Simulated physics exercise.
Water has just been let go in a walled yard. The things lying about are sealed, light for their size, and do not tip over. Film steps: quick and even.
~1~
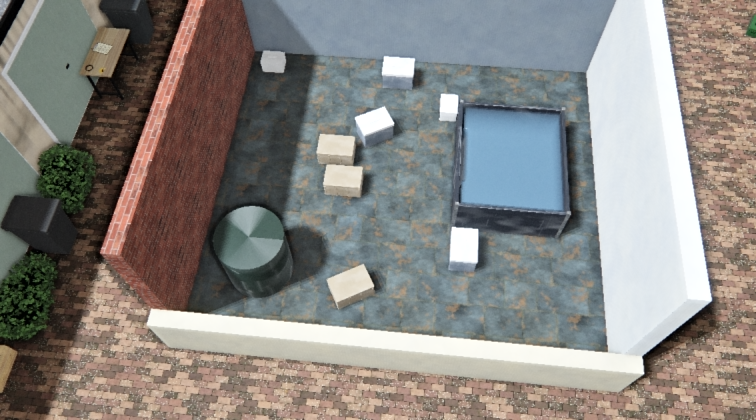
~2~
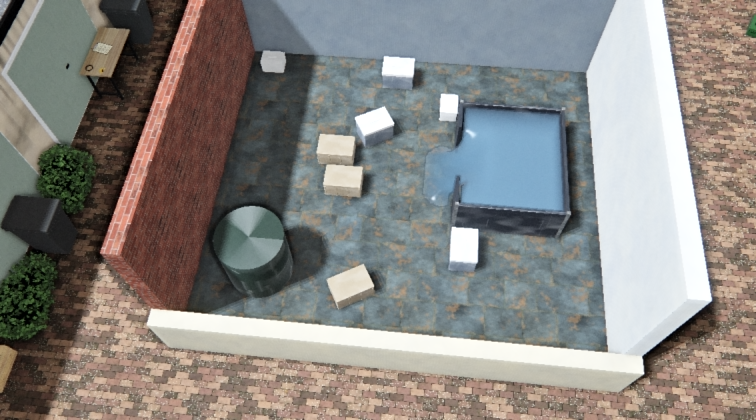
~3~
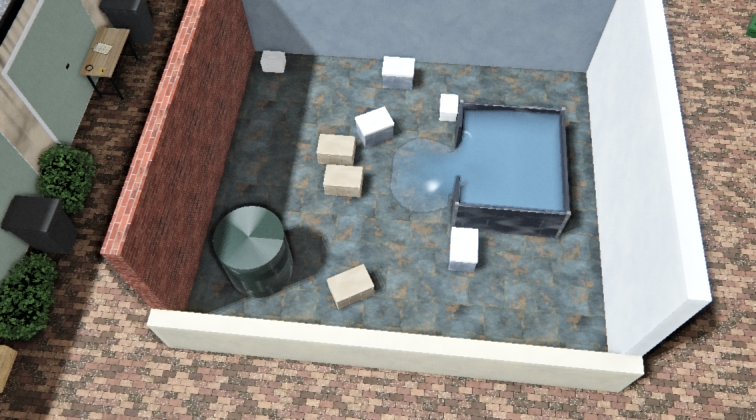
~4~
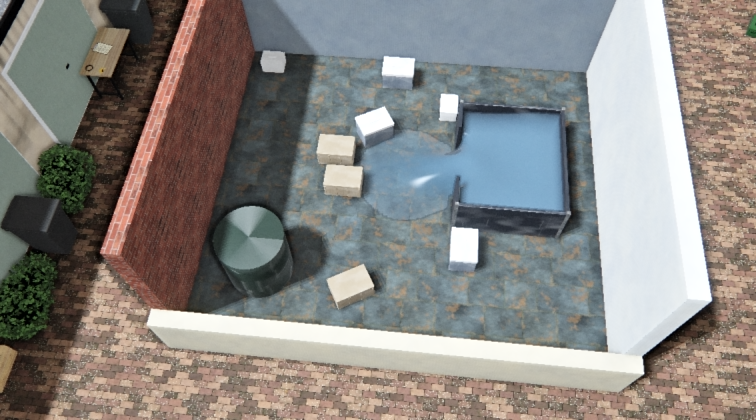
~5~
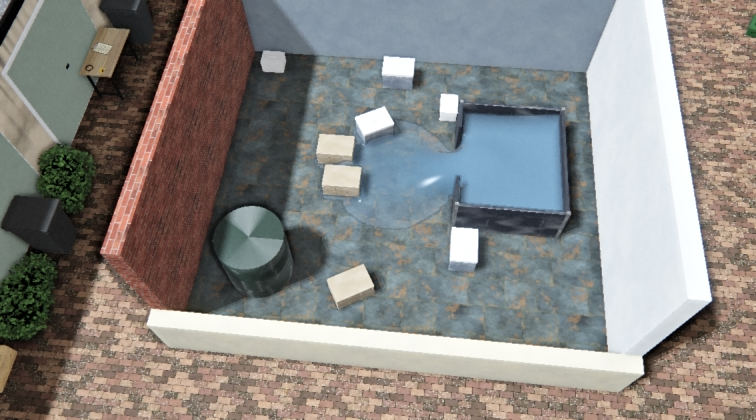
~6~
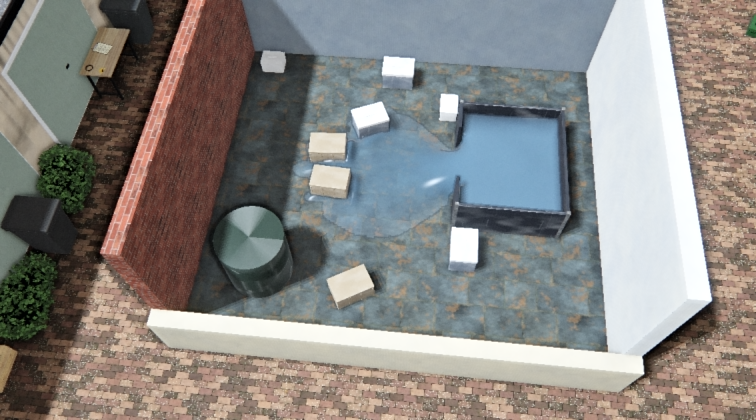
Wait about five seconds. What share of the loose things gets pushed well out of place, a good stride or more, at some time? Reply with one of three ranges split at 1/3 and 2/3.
1/3 to 2/3.
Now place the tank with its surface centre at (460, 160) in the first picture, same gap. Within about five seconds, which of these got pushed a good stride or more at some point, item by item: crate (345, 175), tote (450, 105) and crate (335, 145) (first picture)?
First got that far, then never got that far, then got that far.
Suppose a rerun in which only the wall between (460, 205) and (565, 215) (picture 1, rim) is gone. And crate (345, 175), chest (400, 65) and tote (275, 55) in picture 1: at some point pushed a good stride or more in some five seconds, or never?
First under that mark, then under that mark, then under that mark.
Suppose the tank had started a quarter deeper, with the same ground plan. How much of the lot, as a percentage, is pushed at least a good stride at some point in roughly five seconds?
I reckon 60 per cent of the loose things.
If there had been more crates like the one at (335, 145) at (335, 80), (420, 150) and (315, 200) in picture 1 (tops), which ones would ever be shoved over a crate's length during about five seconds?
In sequence: Pushed clear, pushed clear, pushed clear.
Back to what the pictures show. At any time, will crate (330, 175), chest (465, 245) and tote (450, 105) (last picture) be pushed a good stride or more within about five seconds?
Item one gets that far, item two never gets that far, item three never gets that far.
A moment on, 3 of 8 are well off their spots; 0 afloat.
Next, 3 of 8 are well off their spots; 3 afloat.
Later, 4 of 8 are well off their spots; 4 afloat.
In the end, 4 of 8 are well off their spots, and 4 have been at some point; 4 afloat.
